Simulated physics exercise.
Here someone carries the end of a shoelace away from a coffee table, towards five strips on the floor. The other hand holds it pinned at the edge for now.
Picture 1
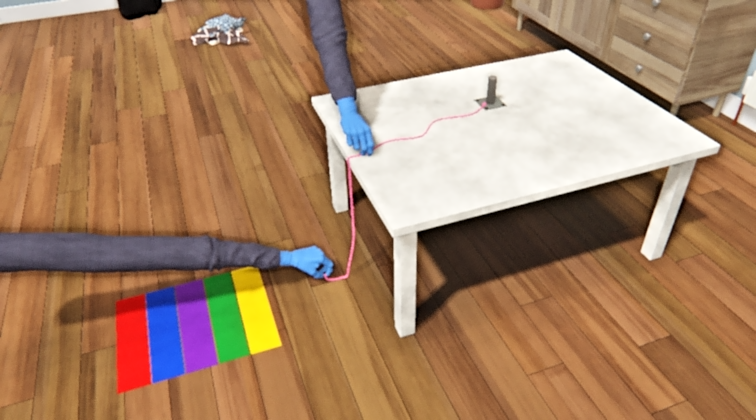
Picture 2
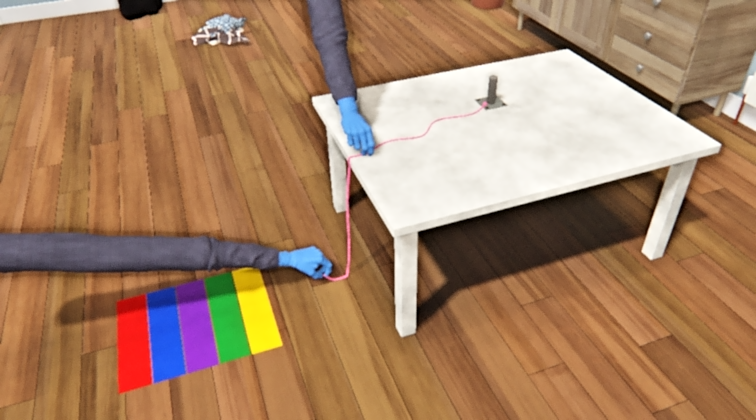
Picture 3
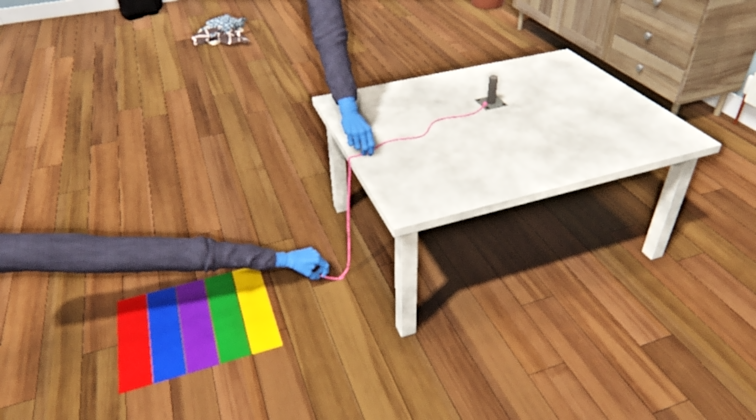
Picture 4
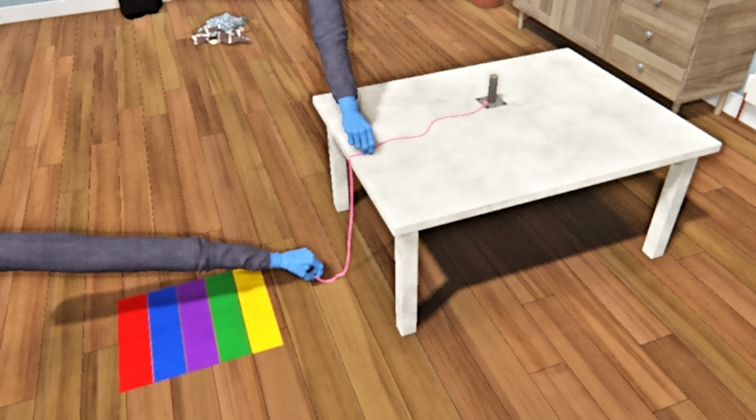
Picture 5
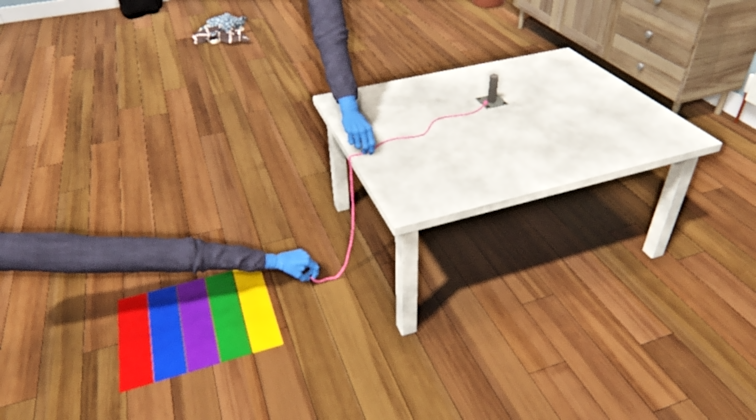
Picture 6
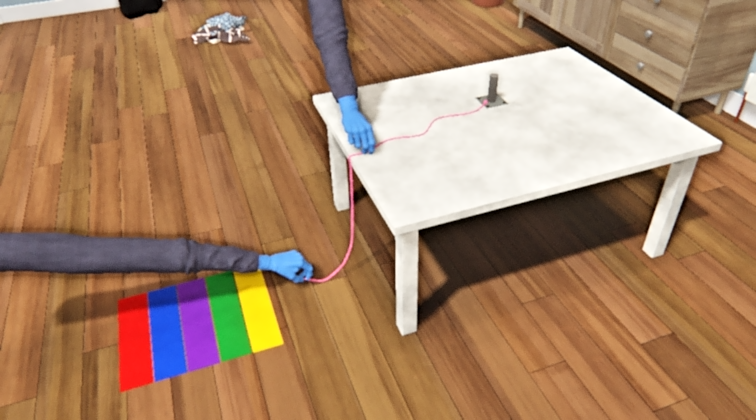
Blue-gloved hand slowly drawing the end of a pink cord leftward near coloured floor strips, another hand pinning it at a white table's edge.
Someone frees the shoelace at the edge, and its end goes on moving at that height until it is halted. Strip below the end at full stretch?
Green.
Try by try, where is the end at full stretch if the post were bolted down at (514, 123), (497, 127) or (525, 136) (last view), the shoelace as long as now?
Try by try: (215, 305), (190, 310) and (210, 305).
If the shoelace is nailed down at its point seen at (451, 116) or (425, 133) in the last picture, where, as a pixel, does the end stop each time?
In order of the tries, close to (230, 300) and close to (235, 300).
Soon after, end near (270, 288); short of the strips.
After that, end near (241, 296); over yellow.
At the stop, end near (223, 301); over green. It halts on the green strip.
